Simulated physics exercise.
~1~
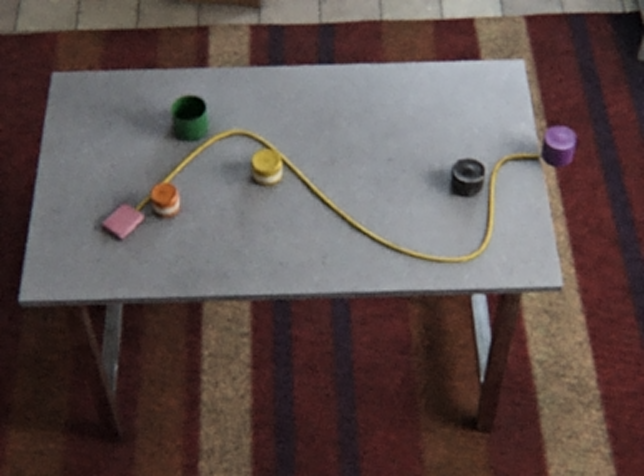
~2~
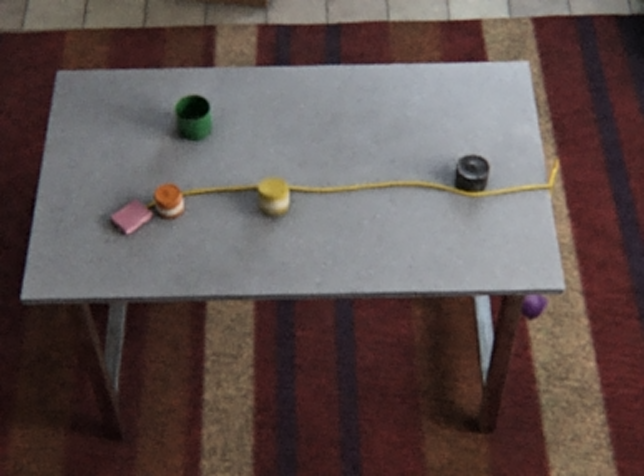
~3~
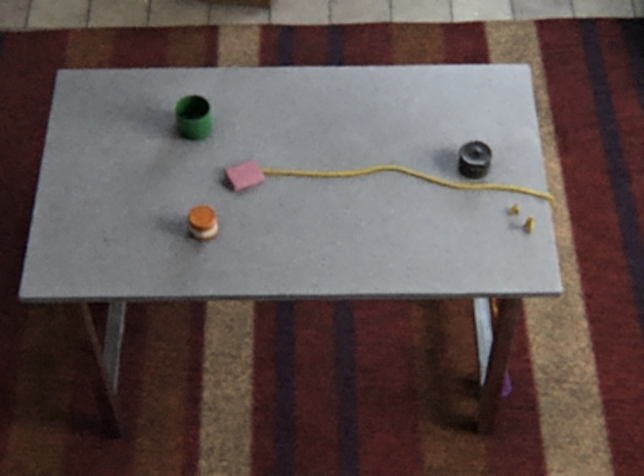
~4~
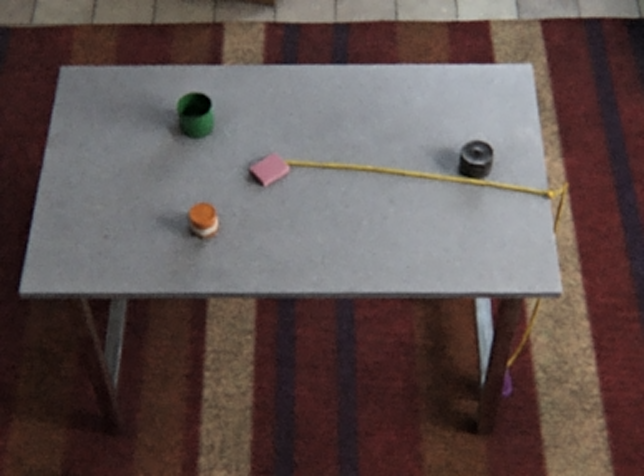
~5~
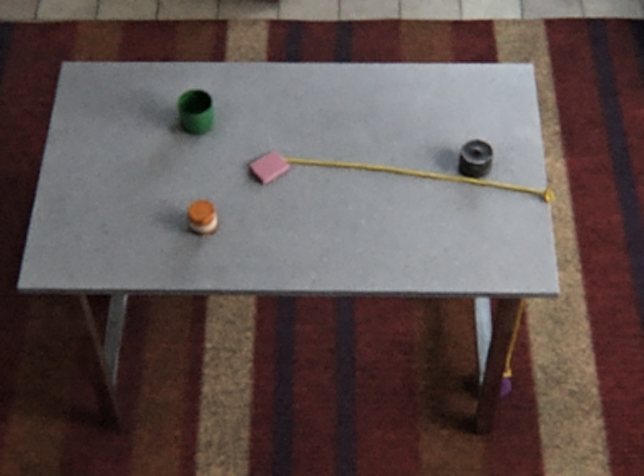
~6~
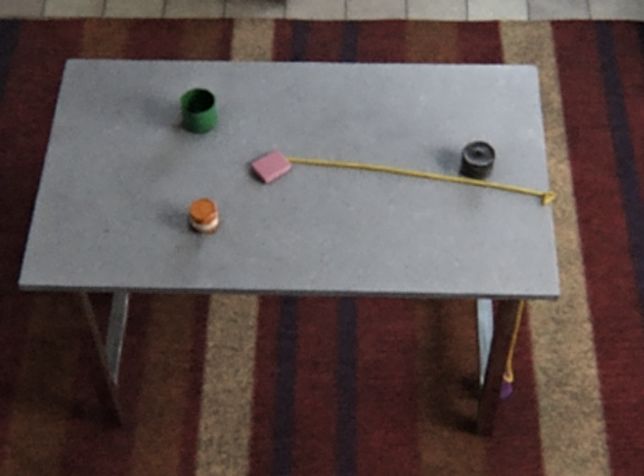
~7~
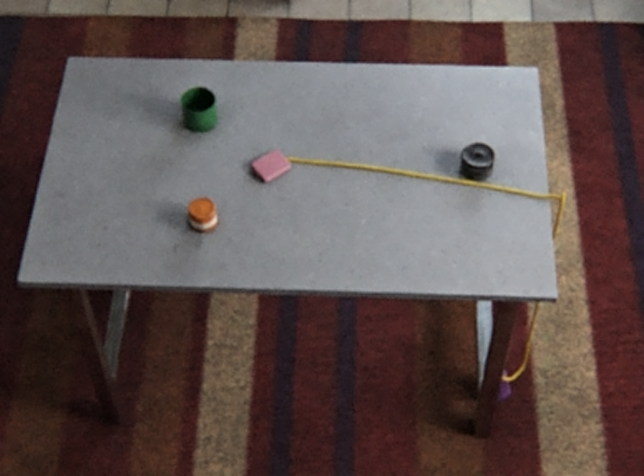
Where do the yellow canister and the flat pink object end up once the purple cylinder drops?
The yellow canister goes off the table, while the flat pink object is pulled to the right but stays on the tabletop.
